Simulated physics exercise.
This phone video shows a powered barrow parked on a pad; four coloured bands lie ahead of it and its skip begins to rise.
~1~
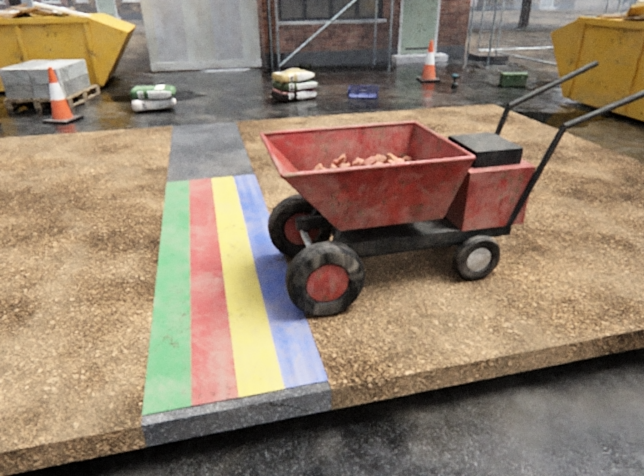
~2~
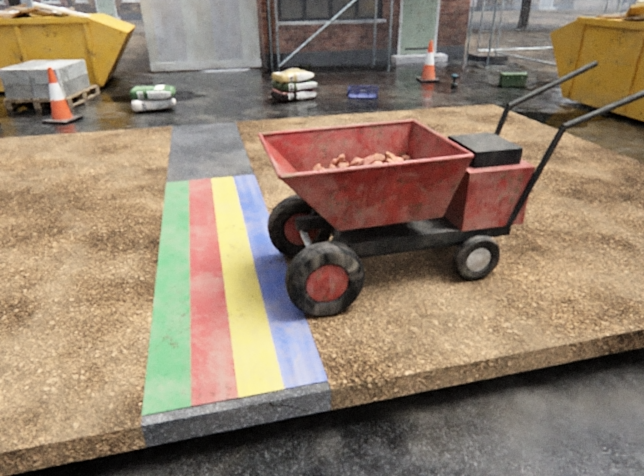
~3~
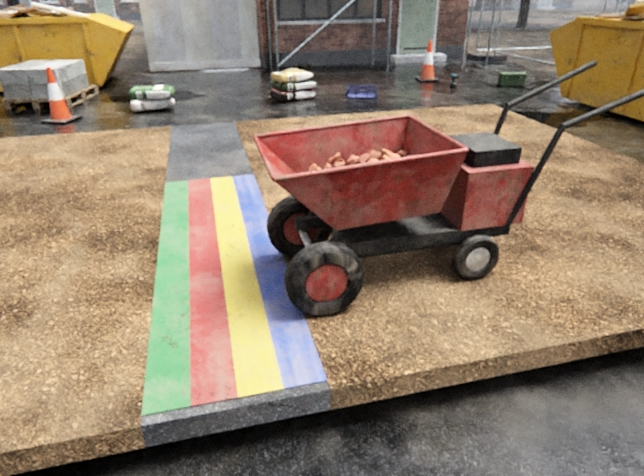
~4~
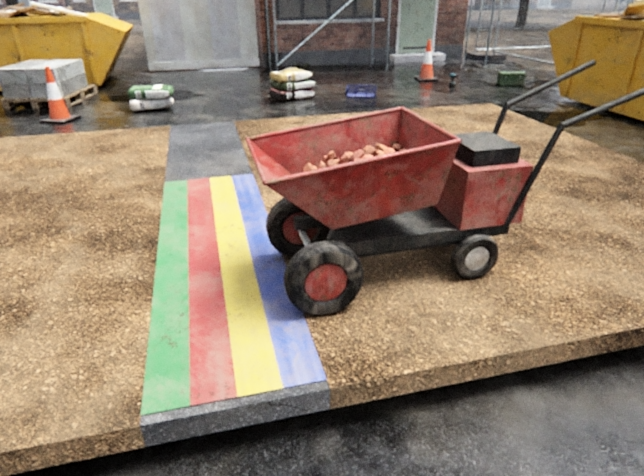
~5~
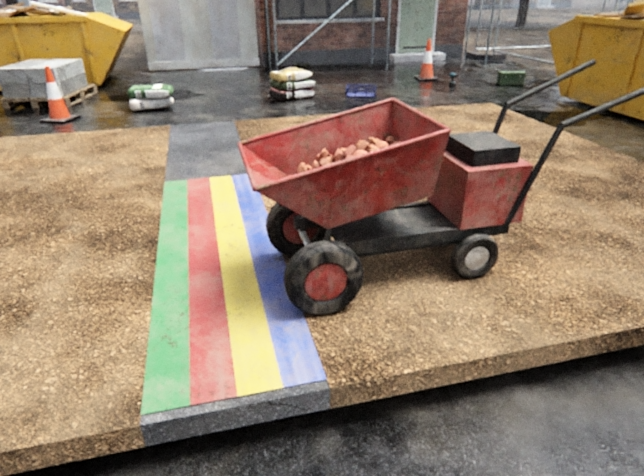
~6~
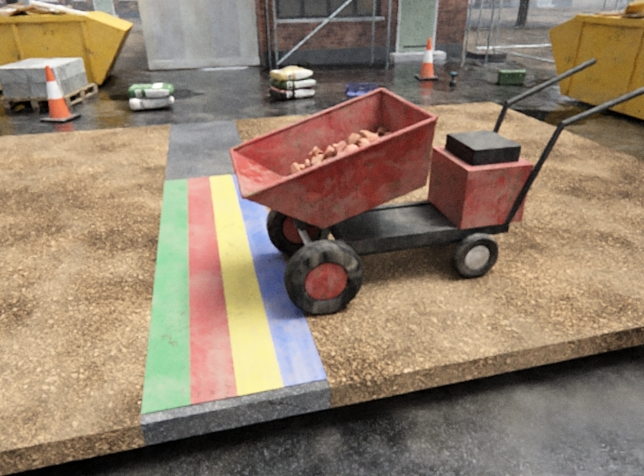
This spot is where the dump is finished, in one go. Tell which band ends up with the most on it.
The most ends up on green.
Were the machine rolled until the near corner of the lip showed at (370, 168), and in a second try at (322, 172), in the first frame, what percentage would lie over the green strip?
The first gives close to 10 per cent and the second 30 per cent.
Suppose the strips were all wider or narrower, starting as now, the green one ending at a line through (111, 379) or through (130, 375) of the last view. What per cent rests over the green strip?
Respectively 30 and 40 percent.
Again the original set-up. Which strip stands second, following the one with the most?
Behind the top strip comes the strip in red.
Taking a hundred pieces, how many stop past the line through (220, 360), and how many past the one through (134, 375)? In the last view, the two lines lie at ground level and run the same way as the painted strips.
Around 90 per cent for the first, around 20 per cent for the second.
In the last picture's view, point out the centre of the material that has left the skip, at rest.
Resting centre, last picture - approx. (163, 296).
Shortly afterwards, skip tipped steeply; the whole lot in the skip.
Next, skip tipped right over; all but a few in the skip; only a few over the red strip; only a few over the green strip.
Some moments later, skip tipped right over; near a quarter in the skip; a little over the red strip; near a third over the green strip; near a quarter off the paint.
In the end, skip tipped right over; a little in the skip; none at all over the blue strip; none at all over the yellow strip; near a quarter over the red strip; near a third over the green strip; near a third off the paint.
